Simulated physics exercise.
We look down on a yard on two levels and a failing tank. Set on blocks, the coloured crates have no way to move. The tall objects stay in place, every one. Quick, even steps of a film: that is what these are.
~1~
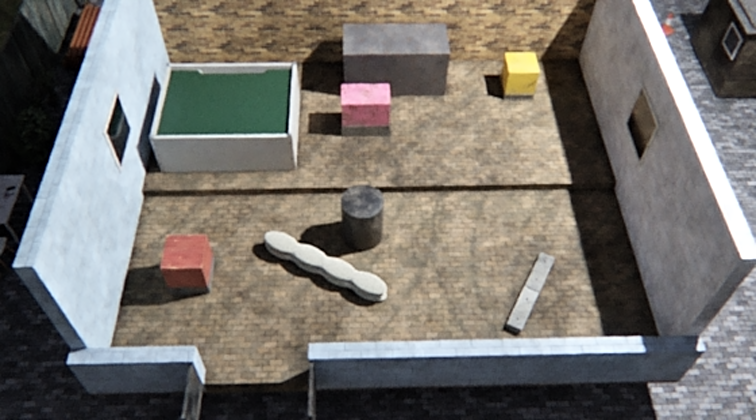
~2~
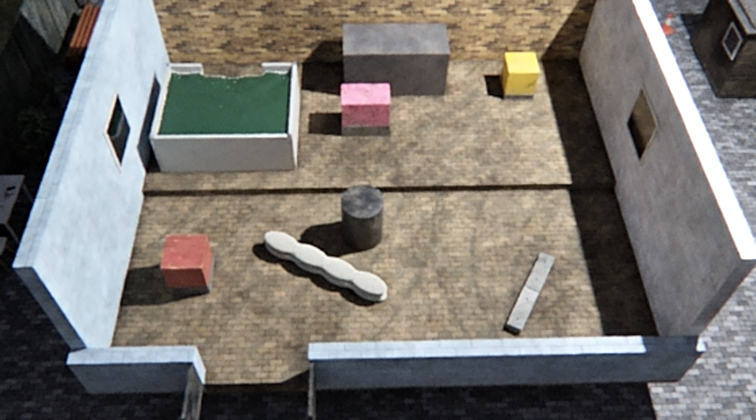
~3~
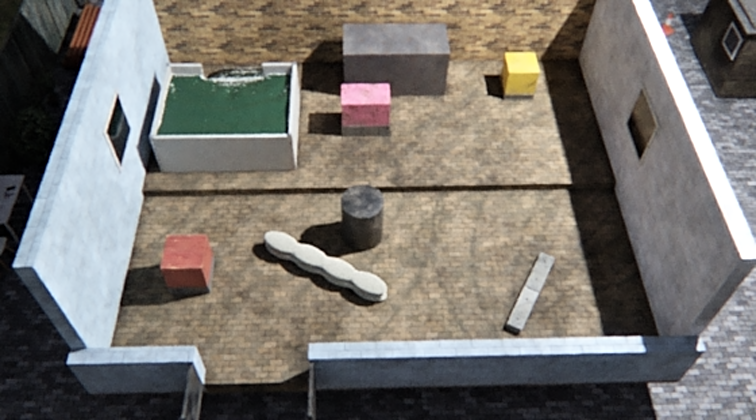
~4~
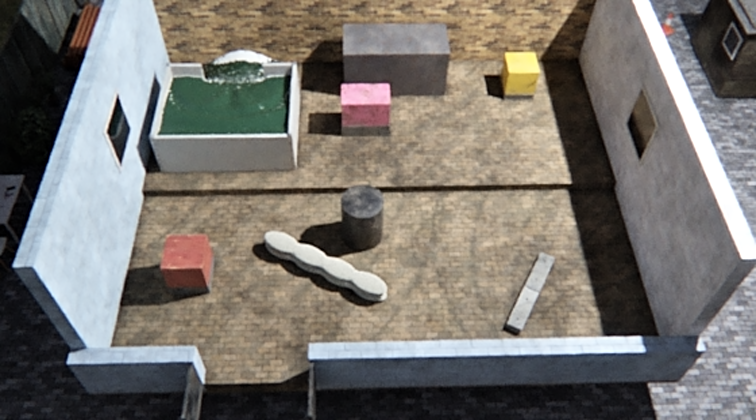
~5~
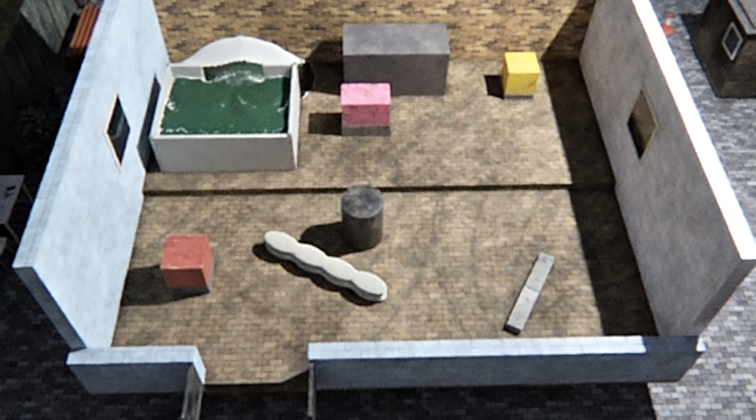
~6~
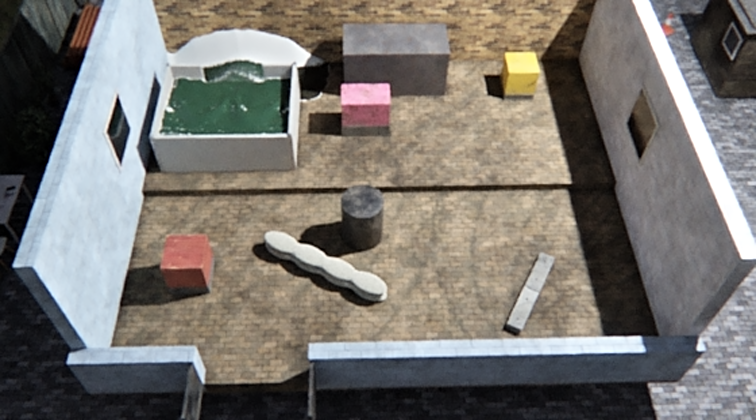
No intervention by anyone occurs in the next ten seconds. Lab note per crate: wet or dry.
As for the red crate it's untouched by the water, as for the yellow crate it's untouched by the water, as for the pink crate it's untouched by the water.
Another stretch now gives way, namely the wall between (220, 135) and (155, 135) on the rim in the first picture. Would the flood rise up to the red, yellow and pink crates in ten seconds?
Result - red crate gets flooded; yellow crate is not reached; pink crate is not reached.
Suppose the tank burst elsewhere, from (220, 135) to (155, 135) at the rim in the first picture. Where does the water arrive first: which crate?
The red one.
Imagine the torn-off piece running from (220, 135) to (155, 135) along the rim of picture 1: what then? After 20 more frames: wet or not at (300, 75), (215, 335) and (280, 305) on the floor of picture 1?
Point one: Not reached. Point two: Reached. Point three: Reached.
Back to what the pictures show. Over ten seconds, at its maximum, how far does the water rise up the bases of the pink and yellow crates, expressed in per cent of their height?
The first comes to 60 per cent and the second to 80 per cent.
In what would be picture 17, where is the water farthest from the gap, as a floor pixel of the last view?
My guess is roughly (535, 62).
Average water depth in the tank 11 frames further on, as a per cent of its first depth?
Roughly 52 per cent.
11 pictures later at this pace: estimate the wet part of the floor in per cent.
My estimate is close to 20 per cent.
A moment on, water covers 10 % of the floor; the red crate not reached, the yellow crate not reached, the pink crate water round its plinth.
Next, water covers 20 % of the floor; the red crate not reached, the yellow crate water round its plinth, the pink crate water round its plinth.
Then, water covers 35 % of the floor; the red crate water round its plinth, the yellow crate water round its plinth, the pink crate water round its plinth.
Later, water covers 75 % of the floor; the red crate water round its plinth, the yellow crate water round its plinth, the pink crate water round its plinth.
In the end, water covers 90 % of the floor; the red crate stayed above the water, the yellow crate stayed above the water, the pink crate stayed above the water.
